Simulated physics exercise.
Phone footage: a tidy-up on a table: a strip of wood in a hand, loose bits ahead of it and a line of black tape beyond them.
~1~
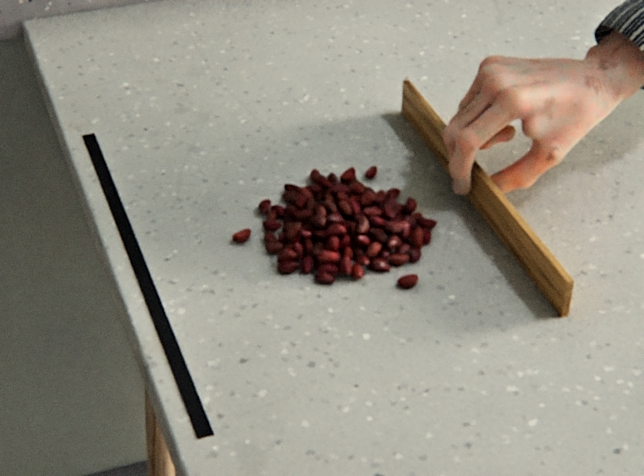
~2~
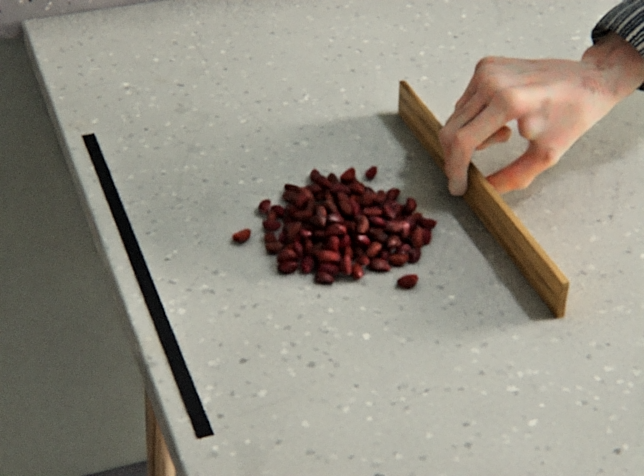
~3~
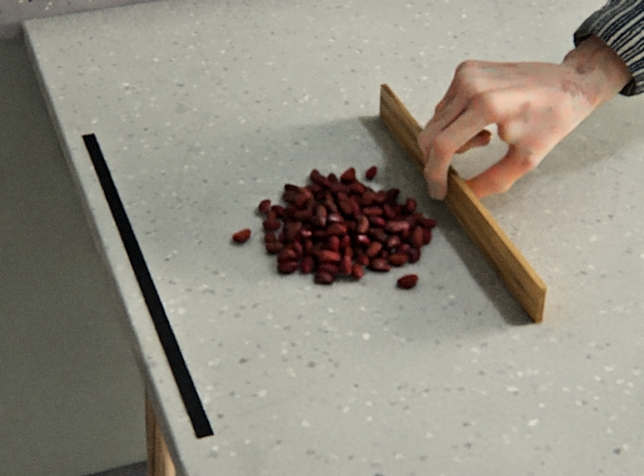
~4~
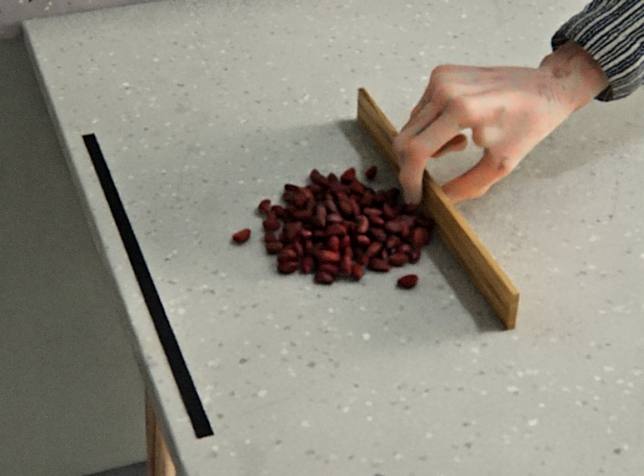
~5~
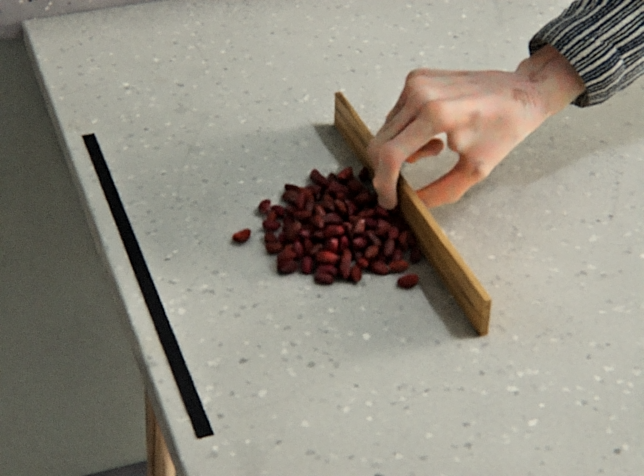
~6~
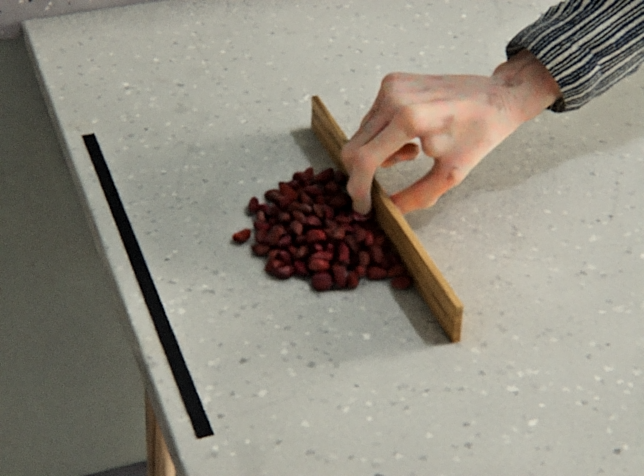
We see a hand holding a strip of wood on edge beside a heap of dark red beans on a speckled table; the hand slides the strip left into the heap, pushing nearly all the beans a short way toward black tape.
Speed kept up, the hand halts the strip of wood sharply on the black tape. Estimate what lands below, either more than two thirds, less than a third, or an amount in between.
The amount that drops exceeds two thirds.
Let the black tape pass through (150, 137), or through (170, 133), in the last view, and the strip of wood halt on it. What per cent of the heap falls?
It would be around 20 per cent the first time and around 0 per cent the second.
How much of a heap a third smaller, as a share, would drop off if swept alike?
Some 90 per cent.
Soon after the last picture, strip of wood still moving, near (253, 213); heap all on the table, its front near (146, 277).
A little later, strip of wood stopped at the black tape; heap most over the edge.
At rest, strip of wood stopped at the black tape; heap most over the edge.
